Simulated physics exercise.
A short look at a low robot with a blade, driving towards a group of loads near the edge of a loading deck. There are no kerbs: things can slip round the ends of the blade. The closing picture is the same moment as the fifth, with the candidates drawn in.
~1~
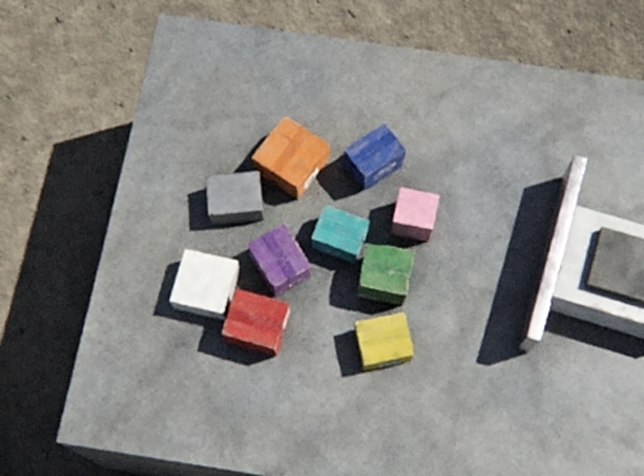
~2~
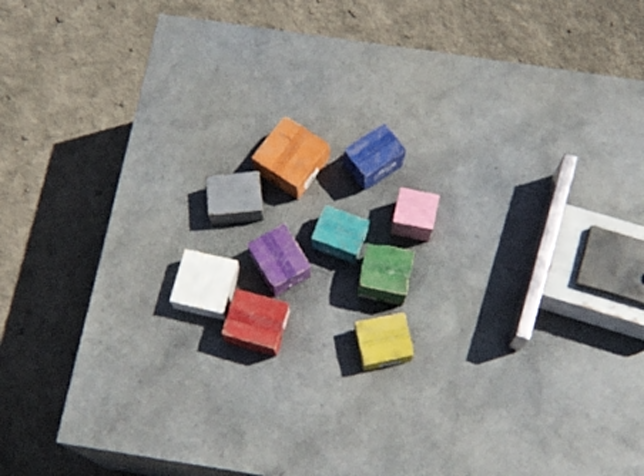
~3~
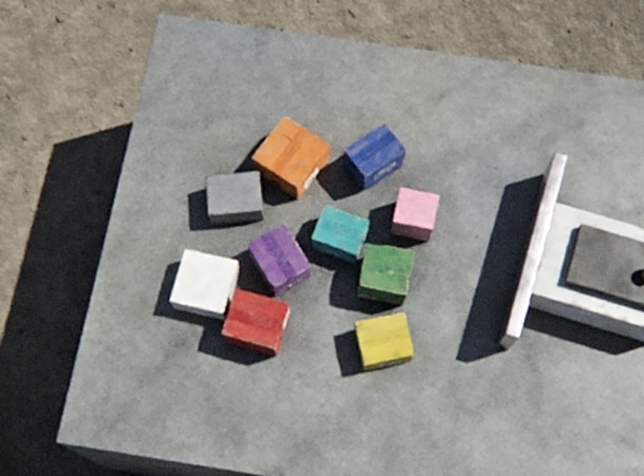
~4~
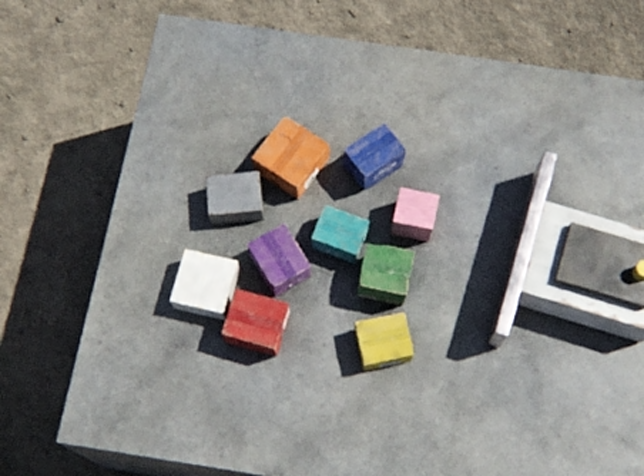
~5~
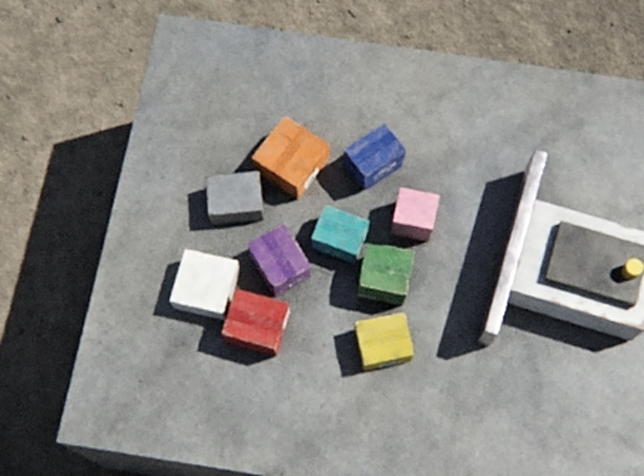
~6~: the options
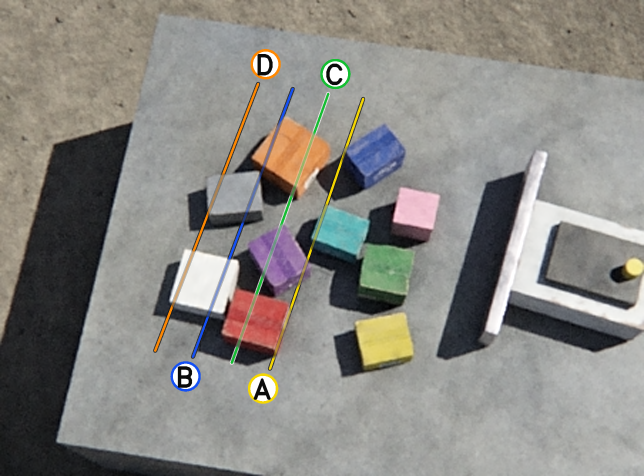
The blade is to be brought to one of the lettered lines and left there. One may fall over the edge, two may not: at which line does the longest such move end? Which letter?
As far as mark D.
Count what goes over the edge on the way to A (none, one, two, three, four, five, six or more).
By then, none.
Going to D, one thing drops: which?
The grey crate.
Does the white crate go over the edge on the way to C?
By then, no.
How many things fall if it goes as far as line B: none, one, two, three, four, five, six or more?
By then, none.
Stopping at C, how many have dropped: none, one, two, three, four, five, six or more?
The count is none.
On the marked copy, A at (319, 227); B at (245, 217); C at (282, 222); D at (209, 211).
With D. Early on, robot (476, 244); yellow parcel (359, 349); pink crate (382, 209).
Further on, robot (362, 227); grey crate (186, 192); white crate (167, 286).
At the end, robot (279, 215); grey crate over the edge; purple box (119, 219); one fallen.
As for the rest, A is within the limit but short; B is within the limit but short; C is within the limit but short.
